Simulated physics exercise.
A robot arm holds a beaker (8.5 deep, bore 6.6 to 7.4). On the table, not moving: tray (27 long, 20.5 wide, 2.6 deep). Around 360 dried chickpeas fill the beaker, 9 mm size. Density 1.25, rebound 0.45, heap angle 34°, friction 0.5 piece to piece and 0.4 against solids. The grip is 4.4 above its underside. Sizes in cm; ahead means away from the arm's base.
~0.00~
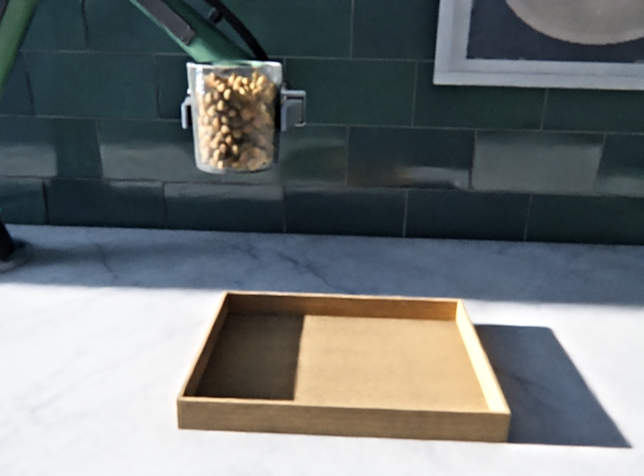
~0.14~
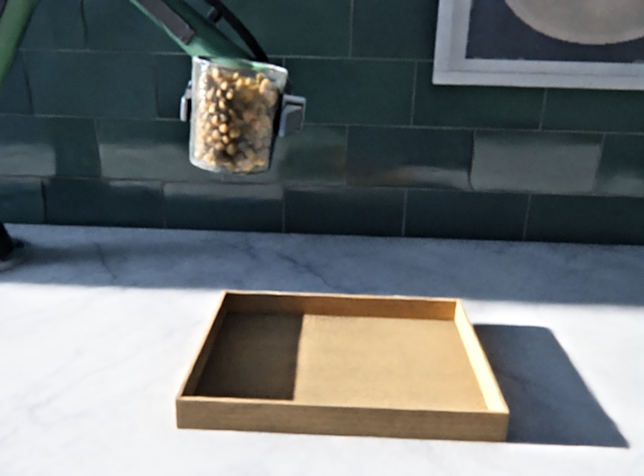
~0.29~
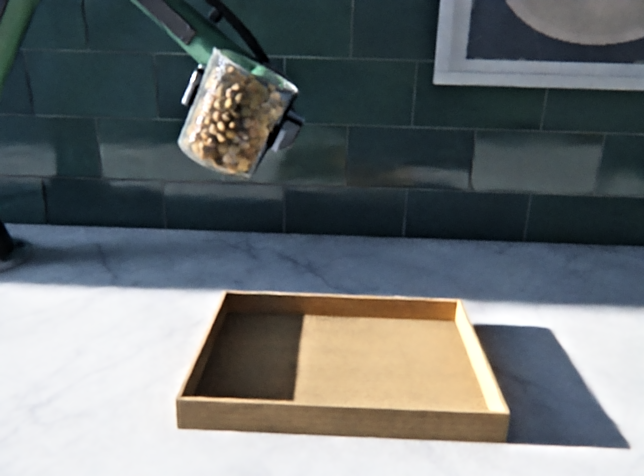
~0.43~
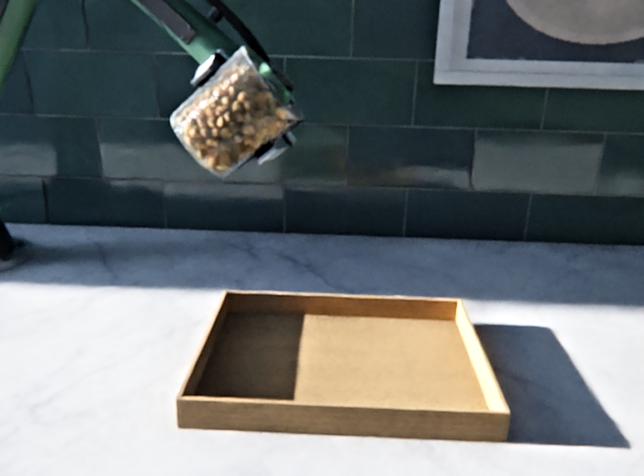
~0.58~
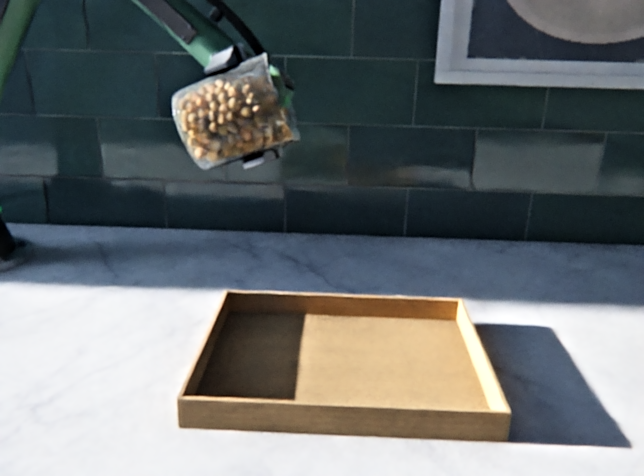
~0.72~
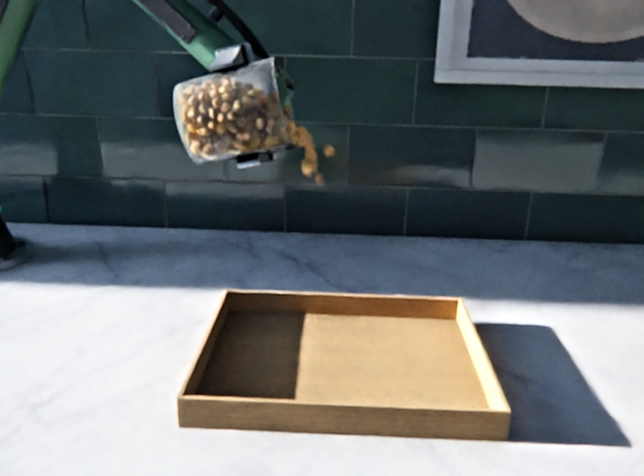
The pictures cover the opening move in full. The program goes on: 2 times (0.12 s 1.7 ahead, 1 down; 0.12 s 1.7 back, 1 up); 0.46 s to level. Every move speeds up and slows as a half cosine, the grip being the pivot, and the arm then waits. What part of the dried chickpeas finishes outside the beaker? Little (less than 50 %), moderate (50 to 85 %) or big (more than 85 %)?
Answer: Little; less than 50 % of the dried chickpeas finish outside the beaker.
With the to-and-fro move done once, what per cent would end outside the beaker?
It would be near 15 per cent.
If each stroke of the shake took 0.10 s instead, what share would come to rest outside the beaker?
In that case some 25 per cent.
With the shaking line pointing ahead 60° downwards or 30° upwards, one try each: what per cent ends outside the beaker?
Some 10 and 30 per cent.
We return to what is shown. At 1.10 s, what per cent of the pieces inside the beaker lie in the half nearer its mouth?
Roughly 45 per cent.
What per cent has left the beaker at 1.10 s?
About 15 per cent by then.
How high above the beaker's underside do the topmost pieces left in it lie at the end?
Roughly 8.0 cm.
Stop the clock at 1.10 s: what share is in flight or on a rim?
Roughly 3 per cent.
By 1.10 s, tilted 76° forward, highest piece 26 above the table; 312 in the beaker, 36 in the tray, 12 in flight or on a rim.
By 1.47 s, tilted 27° forward, highest piece 28 above the table; 285 in the beaker, 73 in the tray, 2 in flight or on a rim.
By 1.86 s, level, highest piece 28 above the table; 285 in the beaker, 75 in the tray.
By 2.91 s, level, highest piece 28 above the table; 285 in the beaker, 75 in the tray.
Final count, 285 in the beaker, 75 in the tray. That is 21 % outside the beaker.
